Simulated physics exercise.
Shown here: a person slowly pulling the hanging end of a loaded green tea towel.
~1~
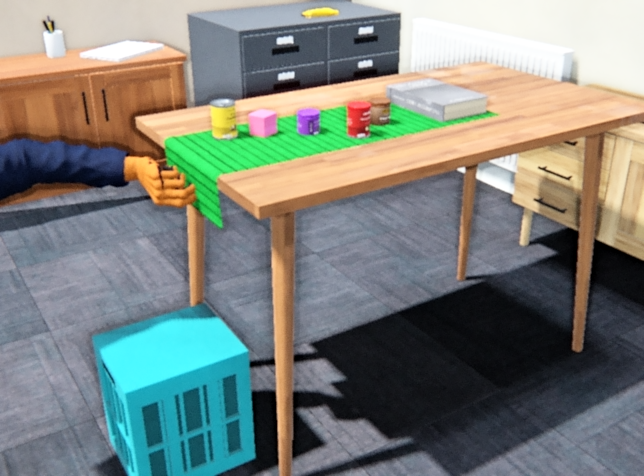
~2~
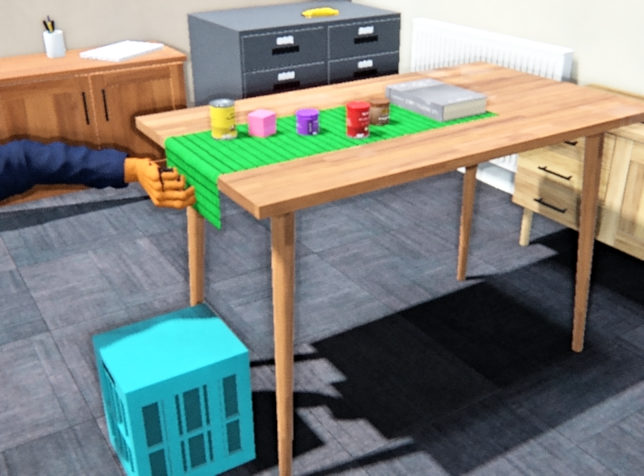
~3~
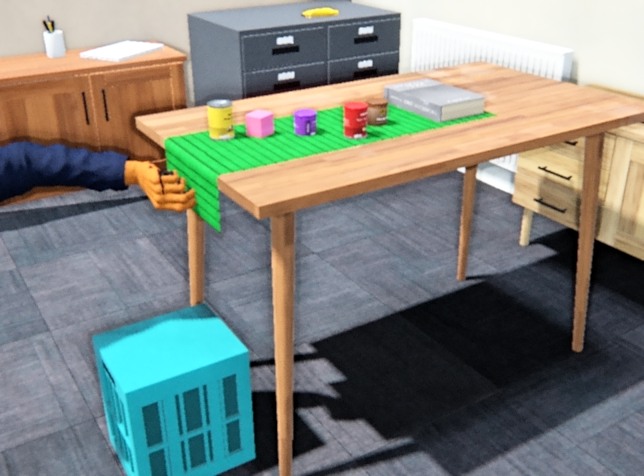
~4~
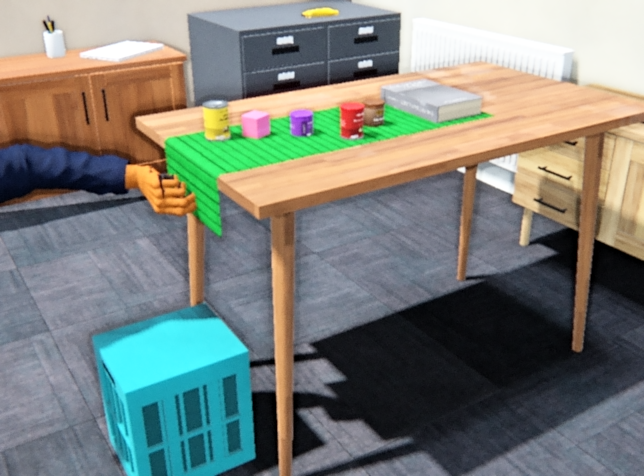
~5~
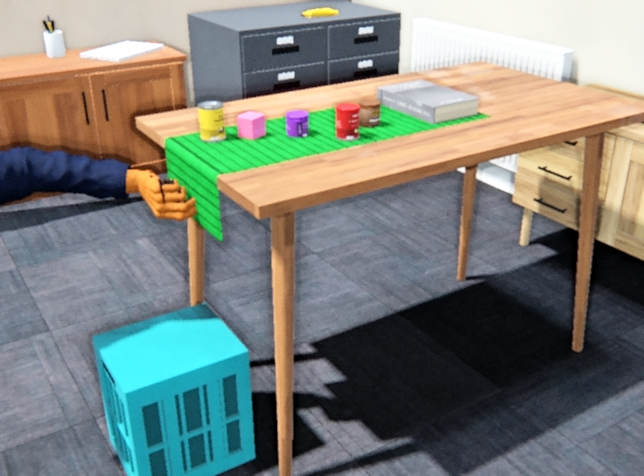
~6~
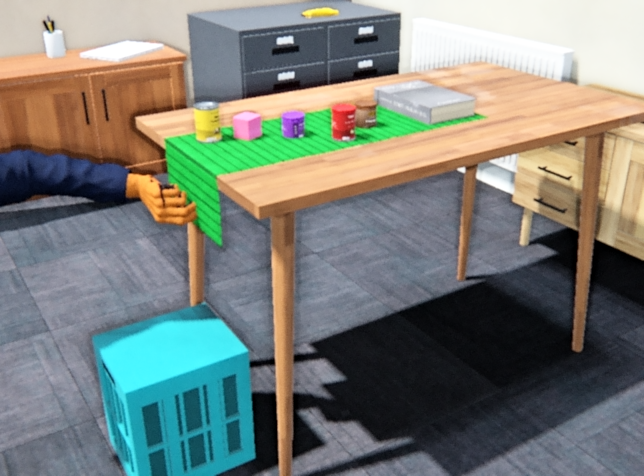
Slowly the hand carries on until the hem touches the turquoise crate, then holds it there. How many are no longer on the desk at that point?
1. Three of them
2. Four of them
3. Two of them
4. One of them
(1) Three of them.
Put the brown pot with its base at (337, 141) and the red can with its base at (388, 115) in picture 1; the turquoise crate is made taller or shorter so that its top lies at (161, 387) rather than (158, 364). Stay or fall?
As for the brown pot, it leaves the top; as for the red can, it stays in place.
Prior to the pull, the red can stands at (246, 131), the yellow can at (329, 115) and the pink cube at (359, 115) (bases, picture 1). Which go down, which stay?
Here's how it goes: The red can ends up down, the yellow can makes it through, and the pink cube makes it through.
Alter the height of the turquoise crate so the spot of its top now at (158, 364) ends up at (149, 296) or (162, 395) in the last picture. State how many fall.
Then 1, then 4.
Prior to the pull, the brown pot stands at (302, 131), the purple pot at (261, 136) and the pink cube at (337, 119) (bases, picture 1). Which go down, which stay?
Note - brown pot lost, purple pot lost, pink cube retained.
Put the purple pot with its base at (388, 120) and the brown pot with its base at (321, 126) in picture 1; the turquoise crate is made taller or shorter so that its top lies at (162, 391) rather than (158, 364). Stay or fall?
The purple pot ends up still on top and the brown pot ends up off the top.
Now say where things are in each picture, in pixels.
The first frame shows hem (222, 230); yellow can (223, 103); pink cube (263, 113); purple pot (308, 112); red can (359, 104); brown pot (380, 100); top of the crate (158, 364).
The second frame shows hem (221, 231); yellow can (222, 103).
The third frame shows hem (221, 233); pink cube (260, 114).
The fourth frame shows hem (221, 238); purple pot (302, 113); top of the crate (158, 364).
The fifth frame shows hem (223, 242); red can (348, 106).
The sixth frame shows hem (222, 247); yellow can (207, 105); pink cube (247, 116); purple pot (293, 115); red can (344, 107); brown pot (366, 103).
Early on, hem near (198, 283); yellow can gone.
Midway, hem on the crate; yellow can, pink cube and purple pot gone.
Finally, hem on the crate; yellow can, pink cube and purple pot gone. Over the edge go three.
